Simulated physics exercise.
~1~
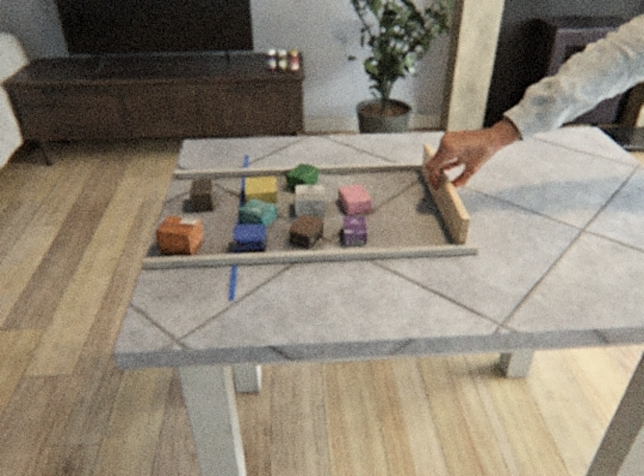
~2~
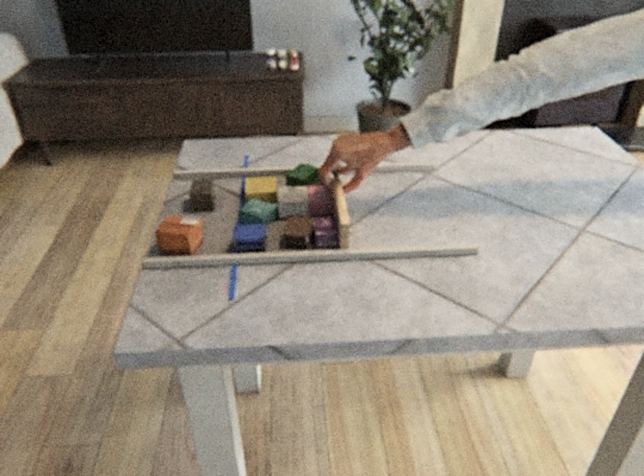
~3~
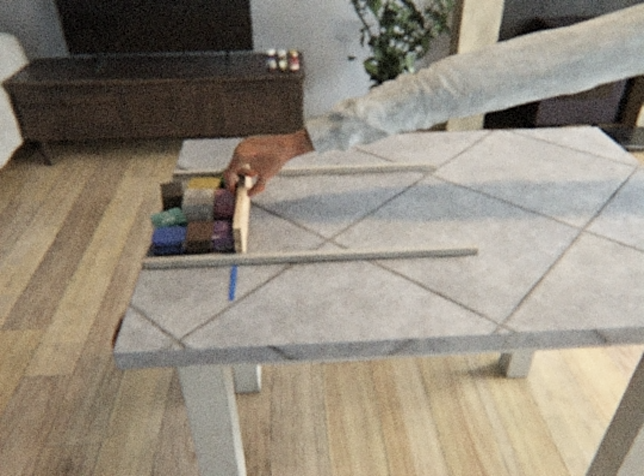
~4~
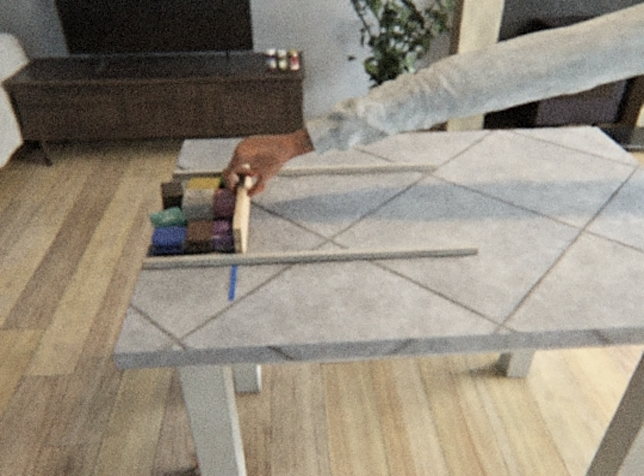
On a tiled tabletop, a hand pushing a board leftward between rails, bunching colourful blocks together until an orange one drops off.
